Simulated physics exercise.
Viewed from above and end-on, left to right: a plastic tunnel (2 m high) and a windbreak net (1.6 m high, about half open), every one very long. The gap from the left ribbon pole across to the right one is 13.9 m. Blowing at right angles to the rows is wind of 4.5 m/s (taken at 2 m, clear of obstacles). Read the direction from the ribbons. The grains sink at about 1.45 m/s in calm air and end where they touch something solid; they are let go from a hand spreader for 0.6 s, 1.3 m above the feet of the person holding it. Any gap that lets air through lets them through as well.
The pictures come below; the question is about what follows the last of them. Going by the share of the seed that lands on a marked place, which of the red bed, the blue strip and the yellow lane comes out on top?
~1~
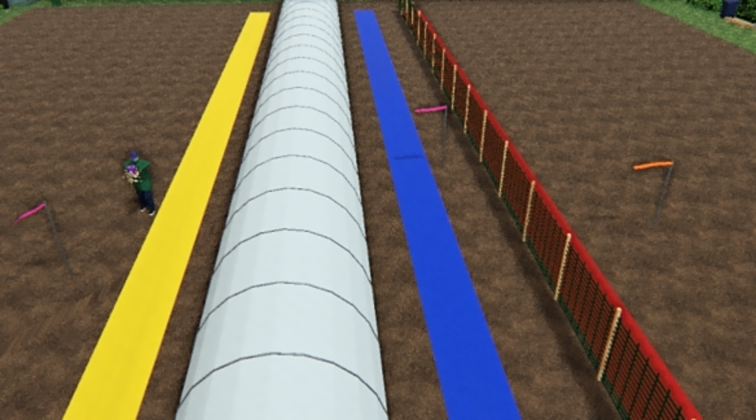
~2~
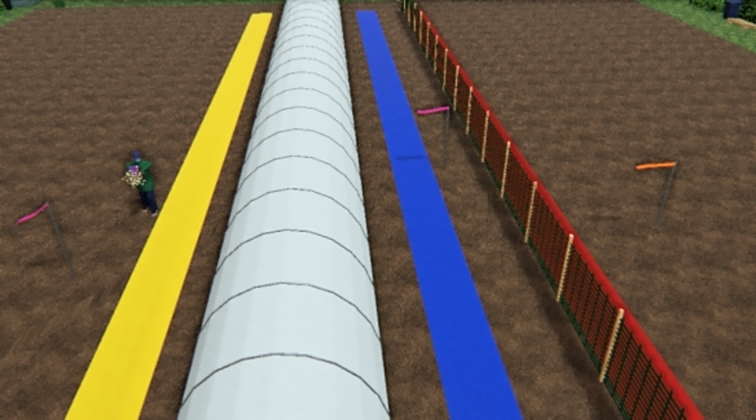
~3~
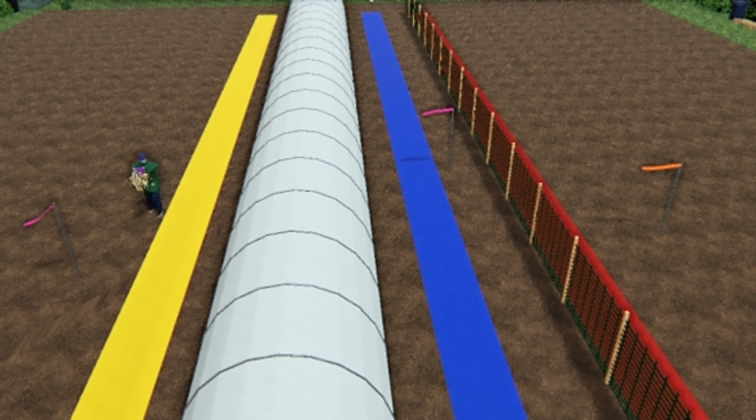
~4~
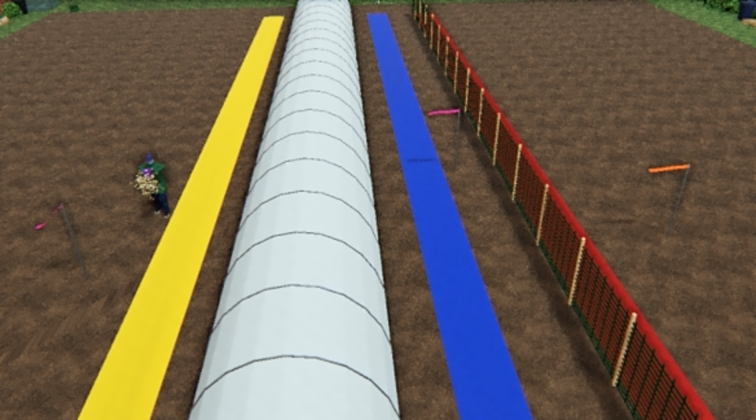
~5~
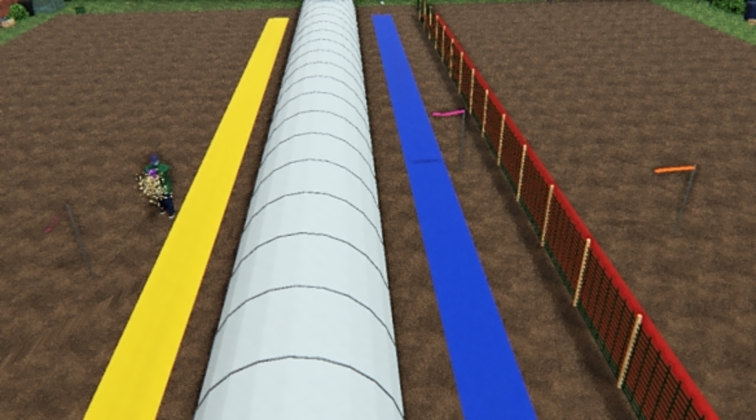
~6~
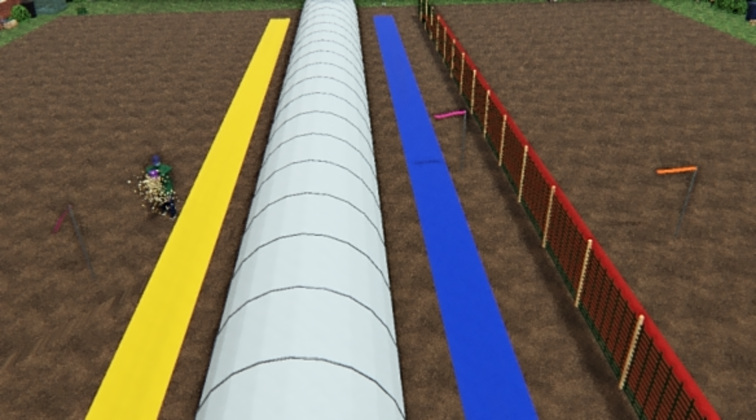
The yellow one.
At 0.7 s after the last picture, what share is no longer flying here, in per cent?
It comes to around 35 per cent.
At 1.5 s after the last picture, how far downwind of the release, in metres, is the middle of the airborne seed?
I'd say close to 0.5 metres.
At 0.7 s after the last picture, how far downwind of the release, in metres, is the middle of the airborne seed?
It works out to about 0.0 m.
Then, 0.7 s after the last picture, 64 % is in the air or yet to come; 0 % lies on the blue strip, 17 % on the yellow lane and 0 % on the red bed; the middle of what still flies is 0.4 m above the low ground, near (166, 211).
Then, 1.5 s after the last picture, 11 % is in the air or yet to come; 0 % lies on the blue strip, 45 % on the yellow lane and 0 % on the red bed; the middle of what still flies is 0.4 m above the low ground, near (180, 212).
Then, 3.0 s after the last picture, 1 % is in the air or yet to come; 0 % lies on the blue strip, 52 % on the yellow lane and 0 % on the red bed.
Then, 7.5 s after the last picture, 0 % is in the air or yet to come; 0 % lies on the blue strip, 52 % on the yellow lane and 0 % on the red bed.
Then, 44.5 s after the last picture, 0 % is in the air or yet to come; 0 % lies on the blue strip, 52 % on the yellow lane and 0 % on the red bed.
